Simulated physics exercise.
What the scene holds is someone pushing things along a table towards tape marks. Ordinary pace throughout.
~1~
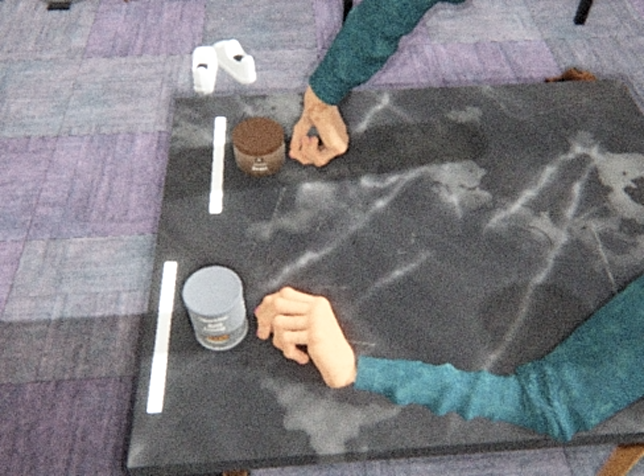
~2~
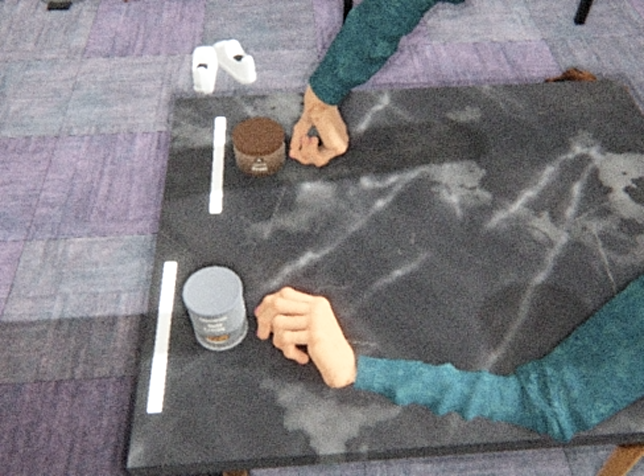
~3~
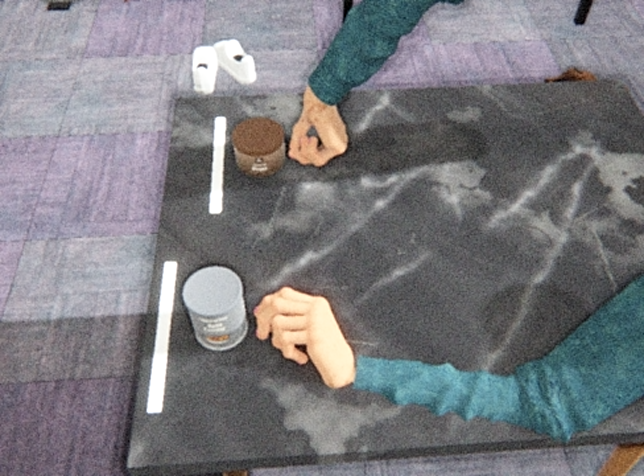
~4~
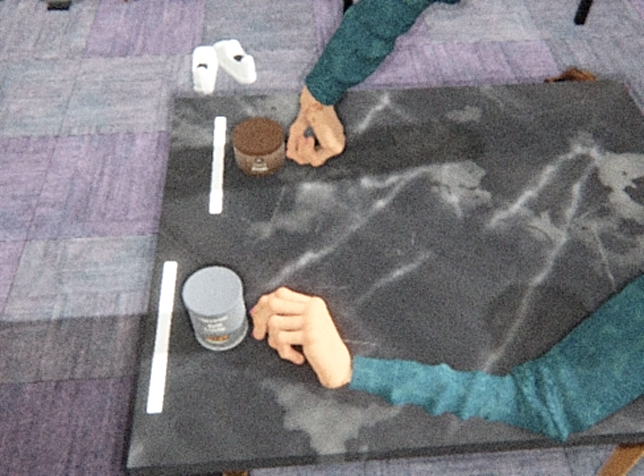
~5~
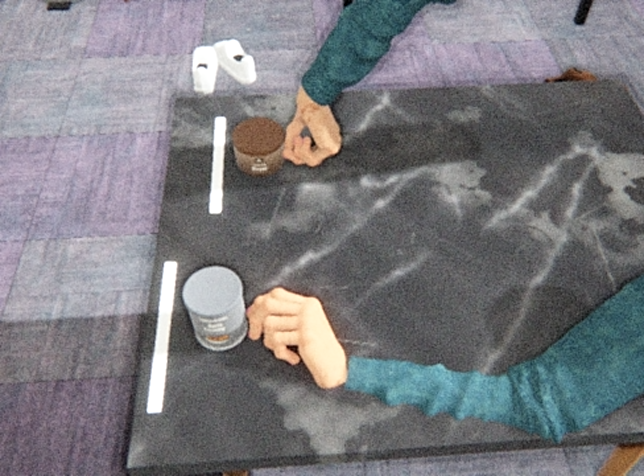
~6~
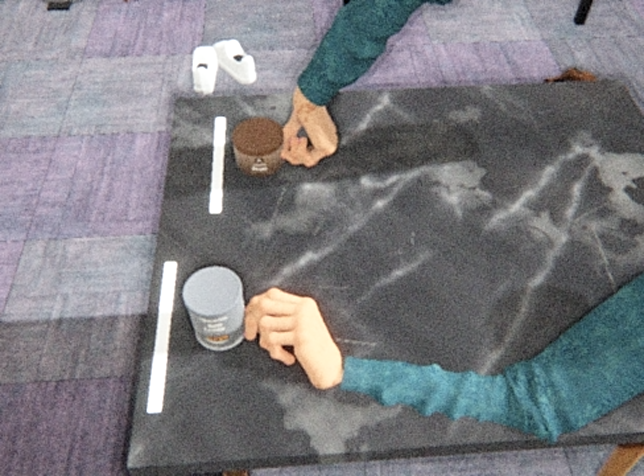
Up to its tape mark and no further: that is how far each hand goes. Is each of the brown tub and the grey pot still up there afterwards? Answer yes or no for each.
Brown tub - yes; grey pot - no.
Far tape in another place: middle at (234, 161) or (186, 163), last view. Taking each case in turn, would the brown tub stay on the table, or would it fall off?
One after another: It stays on the table; drops off.
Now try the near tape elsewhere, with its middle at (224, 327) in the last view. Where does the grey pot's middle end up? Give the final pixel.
It comes to a stop at (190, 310).
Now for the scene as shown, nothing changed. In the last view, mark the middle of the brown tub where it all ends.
It ends up close to (185, 151).
Then, 1.80 s on from there, brown tub displaced about its own width near (186, 151); grey pot turned 23° from its first pose near (112, 320).
In the end, the brown tub stays on the table, near (185, 151); the grey pot goes over the edge.
